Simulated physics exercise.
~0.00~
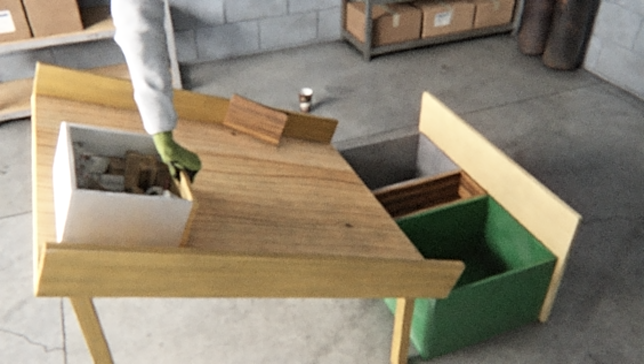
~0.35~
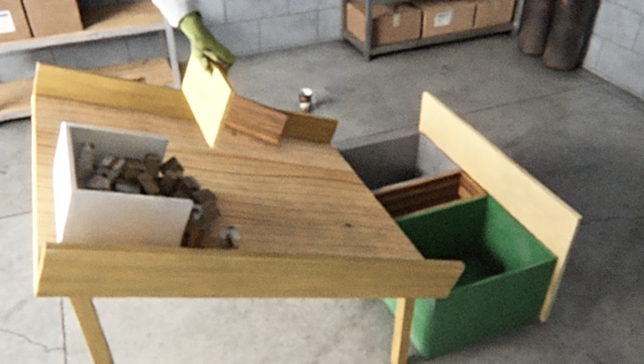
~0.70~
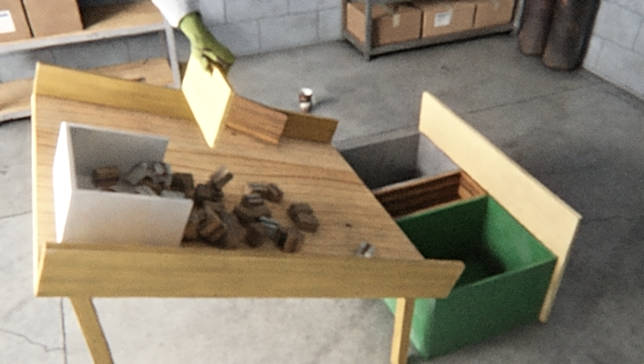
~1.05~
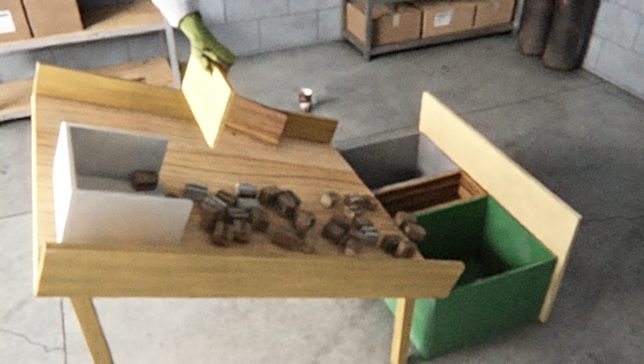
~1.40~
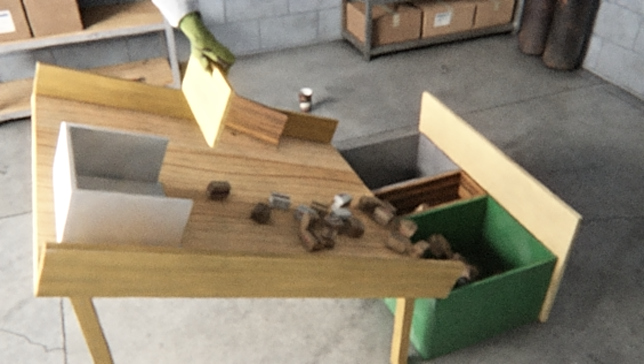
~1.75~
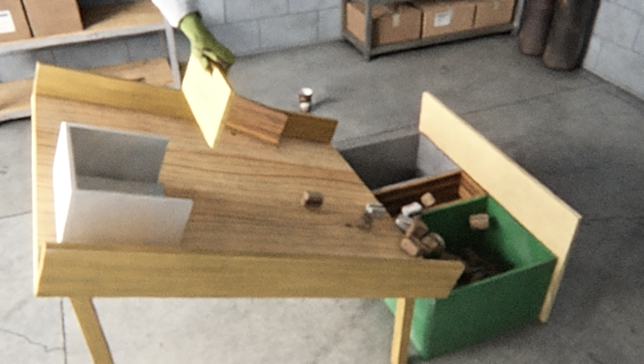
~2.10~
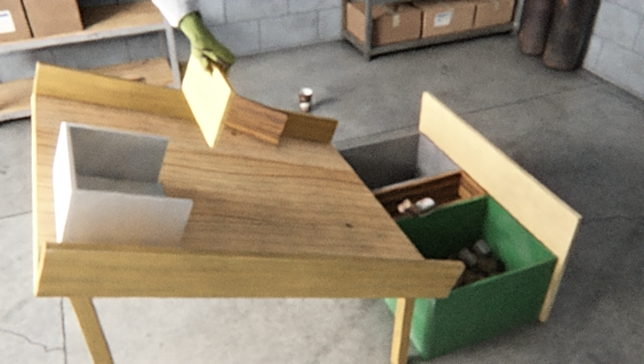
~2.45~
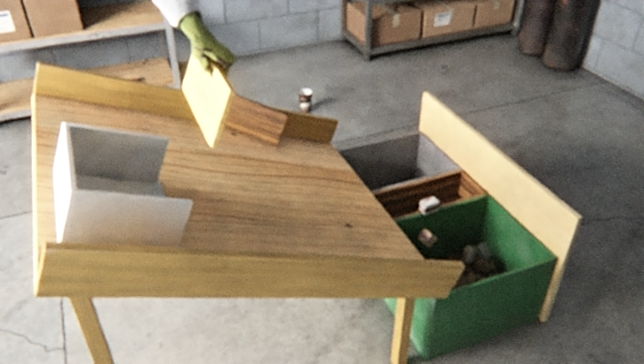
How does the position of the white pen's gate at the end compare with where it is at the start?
At the start the gate is down at the open right side of the white pen, in front of the parcels. By the end it is held up and away from the pen by the gloved hand, near the far edge of the table.
